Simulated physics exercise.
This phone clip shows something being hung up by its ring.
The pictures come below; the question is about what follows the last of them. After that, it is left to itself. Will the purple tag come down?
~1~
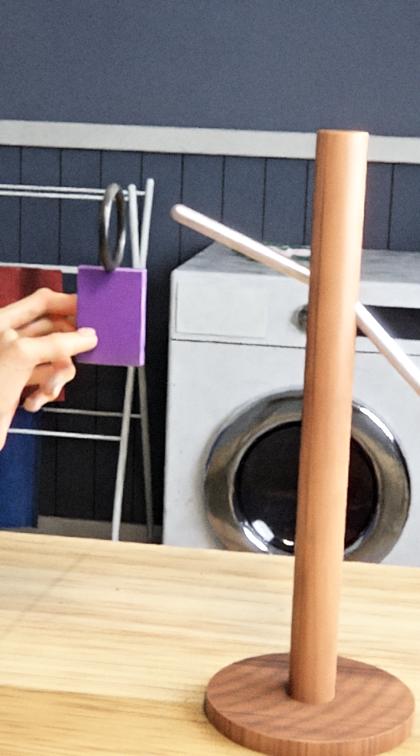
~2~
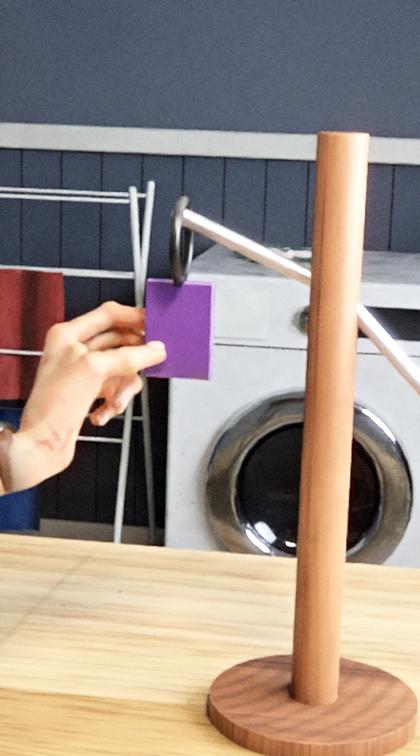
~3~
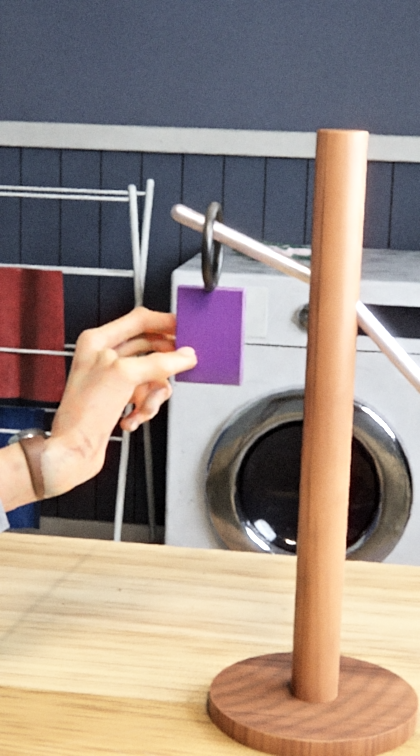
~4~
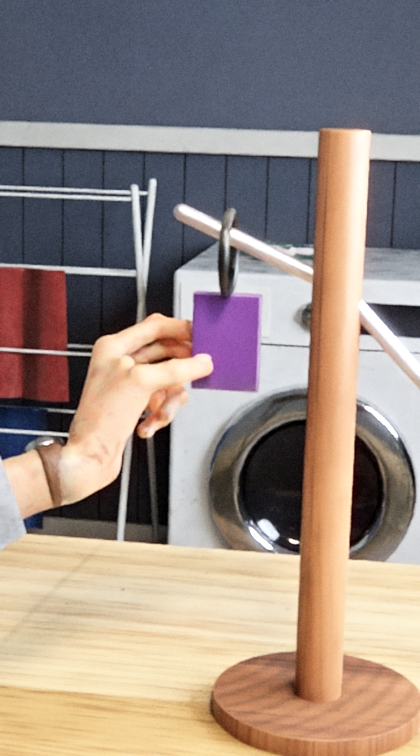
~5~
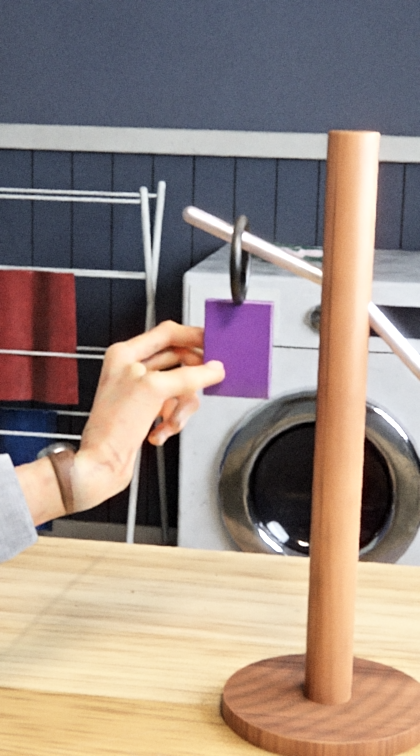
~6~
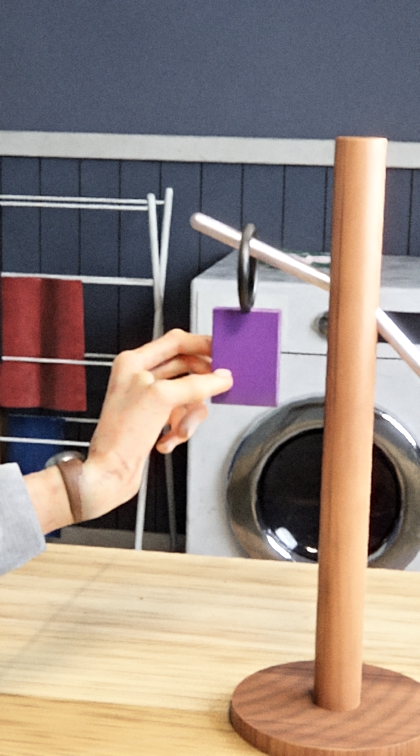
No.
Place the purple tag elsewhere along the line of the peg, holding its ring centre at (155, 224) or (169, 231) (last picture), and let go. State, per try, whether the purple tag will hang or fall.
The purple tag drops to the table; comes down.
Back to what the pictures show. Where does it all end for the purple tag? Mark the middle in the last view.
Look close to (292, 342) and you'll find its middle.
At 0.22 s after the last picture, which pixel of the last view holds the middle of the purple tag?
Close to (278, 337).
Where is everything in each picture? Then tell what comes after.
In the first frame, still on the way; purple tag (112, 275); peg stand (310, 434).
In the second frame, still on the way; purple tag (181, 288); peg stand (312, 435).
In the third frame, still on the way; purple tag (212, 293); peg stand (312, 433).
In the fourth frame, still on the way; purple tag (227, 300); peg stand (315, 432).
In the fifth frame, still on the way; purple tag (239, 306); peg stand (324, 435).
In the sixth frame, in place, still held; purple tag (247, 315); peg stand (333, 441).
Then, 0.12 s on from there, purple tag turned 9° from its first pose near (255, 325).
Then, 0.22 s on from there, purple tag turned 12° from its first pose near (279, 337).
In the end, the purple tag hangs there, near (293, 342).
